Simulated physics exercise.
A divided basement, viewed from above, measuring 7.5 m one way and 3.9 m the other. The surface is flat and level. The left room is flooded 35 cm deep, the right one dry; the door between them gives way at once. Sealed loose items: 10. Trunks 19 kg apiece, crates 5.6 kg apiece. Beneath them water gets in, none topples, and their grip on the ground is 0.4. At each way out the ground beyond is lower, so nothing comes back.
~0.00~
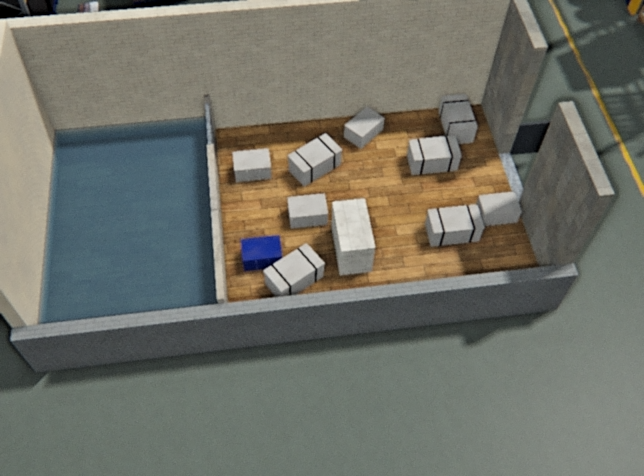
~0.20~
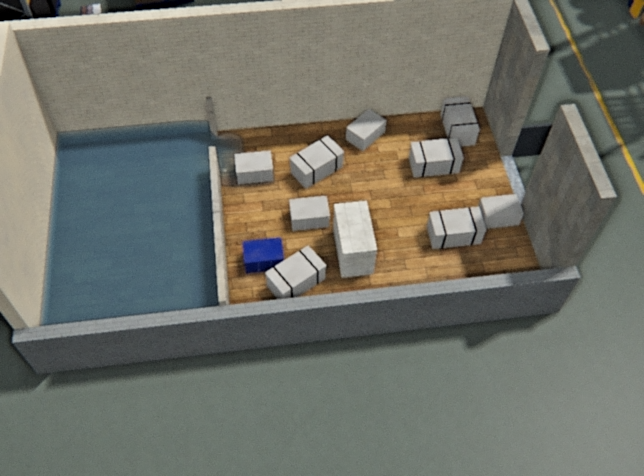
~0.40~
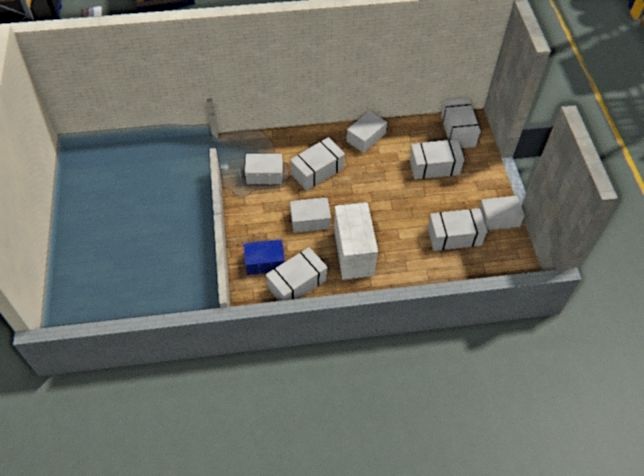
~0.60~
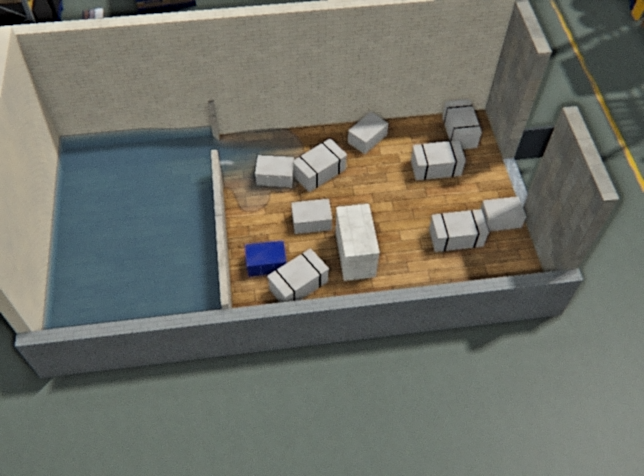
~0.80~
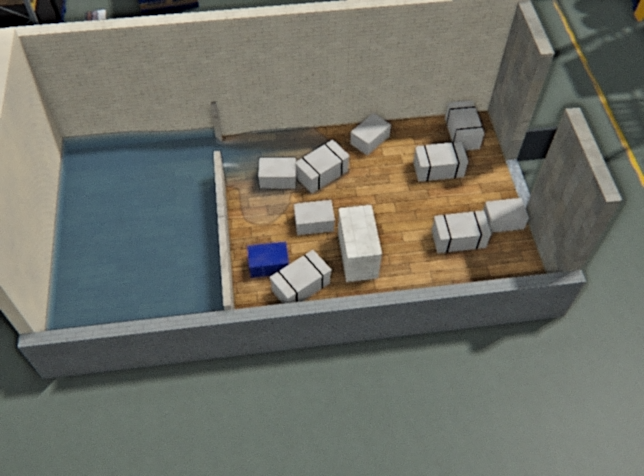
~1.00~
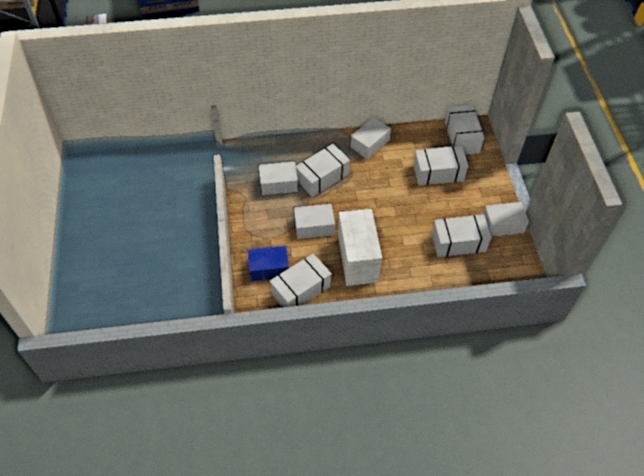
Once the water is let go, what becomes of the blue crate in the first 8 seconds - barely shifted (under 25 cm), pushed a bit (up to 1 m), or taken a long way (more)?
It is hardly pushed at all.
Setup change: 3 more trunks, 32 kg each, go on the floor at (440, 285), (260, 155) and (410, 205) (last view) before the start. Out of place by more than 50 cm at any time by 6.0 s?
Sequence of outcomes: Does not cross it, crosses it, crosses it.
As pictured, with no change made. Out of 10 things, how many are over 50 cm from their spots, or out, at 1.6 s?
I get 1.
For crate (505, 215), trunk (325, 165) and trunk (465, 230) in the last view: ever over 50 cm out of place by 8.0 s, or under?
In turn: Over, over, past it.
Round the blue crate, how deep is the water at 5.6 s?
Somewhere close to 1 cm.
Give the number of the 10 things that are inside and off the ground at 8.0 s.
I'd say 6 of them.
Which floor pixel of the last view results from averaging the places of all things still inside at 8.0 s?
(379, 270).
After 1.6 s the blue crate is near (268, 258), 0.0 m from its start, aground; 0 of 10 are out; 0 afloat.
After 3.6 s the blue crate is near (268, 258), 0.0 m from its start, aground; 0 of 10 are out; 2 afloat.
After 5.6 s the blue crate is near (268, 258), 0.0 m from its start, aground; 1 of 10 are out; 4 afloat.
After 8.0 s the blue crate is near (268, 258), 0.0 m from its start, aground; 1 of 10 are out; 6 afloat.
